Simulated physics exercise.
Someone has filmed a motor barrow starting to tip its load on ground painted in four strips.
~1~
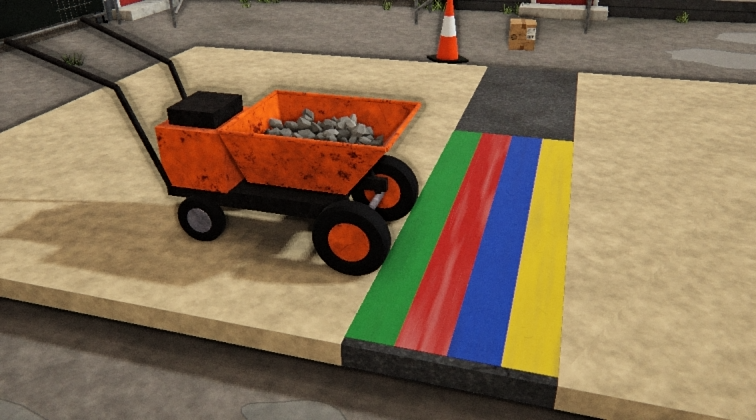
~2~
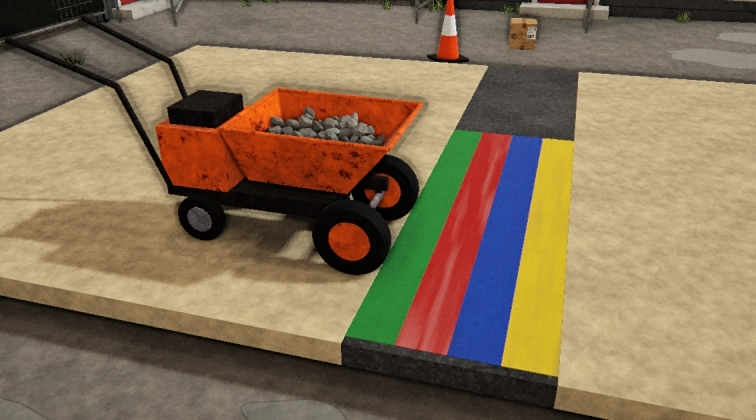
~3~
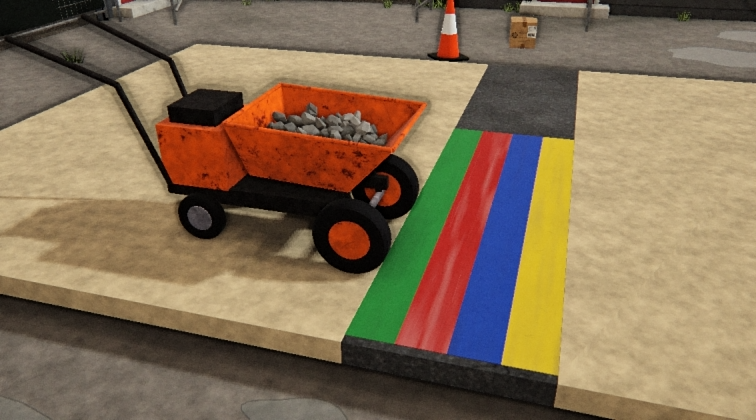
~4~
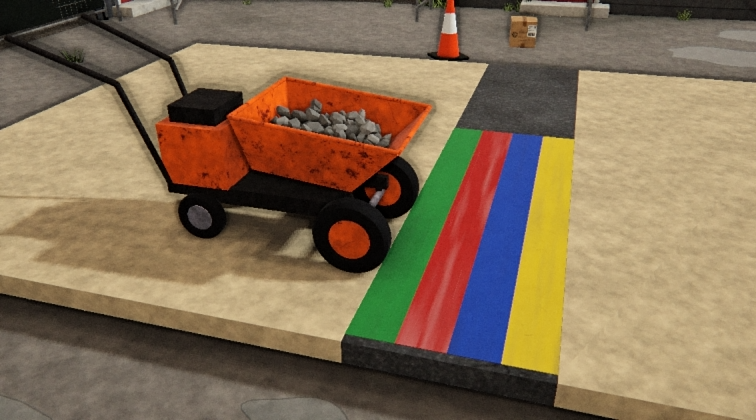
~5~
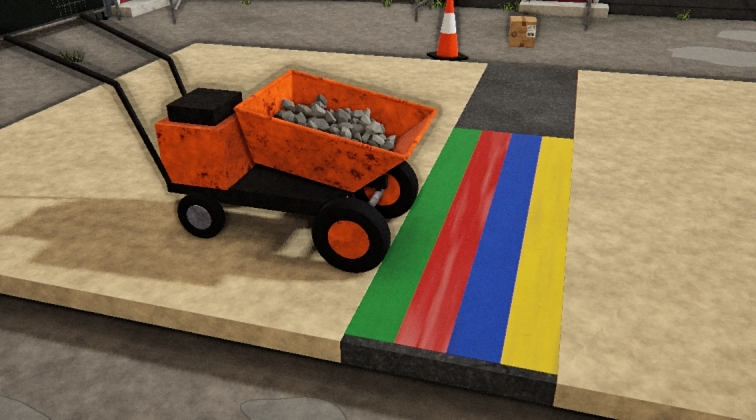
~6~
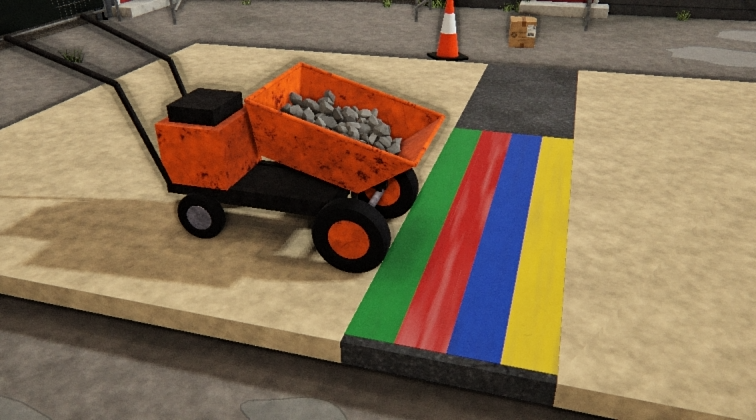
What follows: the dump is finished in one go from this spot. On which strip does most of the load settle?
Most lies over the blue band.
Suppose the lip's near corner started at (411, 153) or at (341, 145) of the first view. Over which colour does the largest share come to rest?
One: The yellow one. Two: The red strip.
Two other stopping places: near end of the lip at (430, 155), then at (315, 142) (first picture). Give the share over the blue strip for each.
Roughly 10 per cent, and 10 per cent.
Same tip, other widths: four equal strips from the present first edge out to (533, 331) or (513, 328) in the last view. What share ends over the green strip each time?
Near 0 % and 0 %.
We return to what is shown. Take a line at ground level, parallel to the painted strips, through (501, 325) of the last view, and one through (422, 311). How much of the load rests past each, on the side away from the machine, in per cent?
The first gives 50 %, the second 80 %.
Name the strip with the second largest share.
It is the strip in yellow.
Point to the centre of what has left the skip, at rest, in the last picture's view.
Roughly at (516, 259).
Soon after the last picture, skip tipped steeply; all in the skip.
A little later, skip tipped right over; most in the skip; a stray few over the red strip; a small part over the blue strip; a stray few over the yellow strip.
Later still, skip tipped right over; about a quarter in the skip; a small part over the red strip; about a third over the blue strip; about a quarter over the yellow strip; a small part off the paint.
At rest, skip tipped right over; a small part in the skip; none over the green strip; a small part over the red strip; about a third over the blue strip; about a quarter over the yellow strip; a small part off the paint.
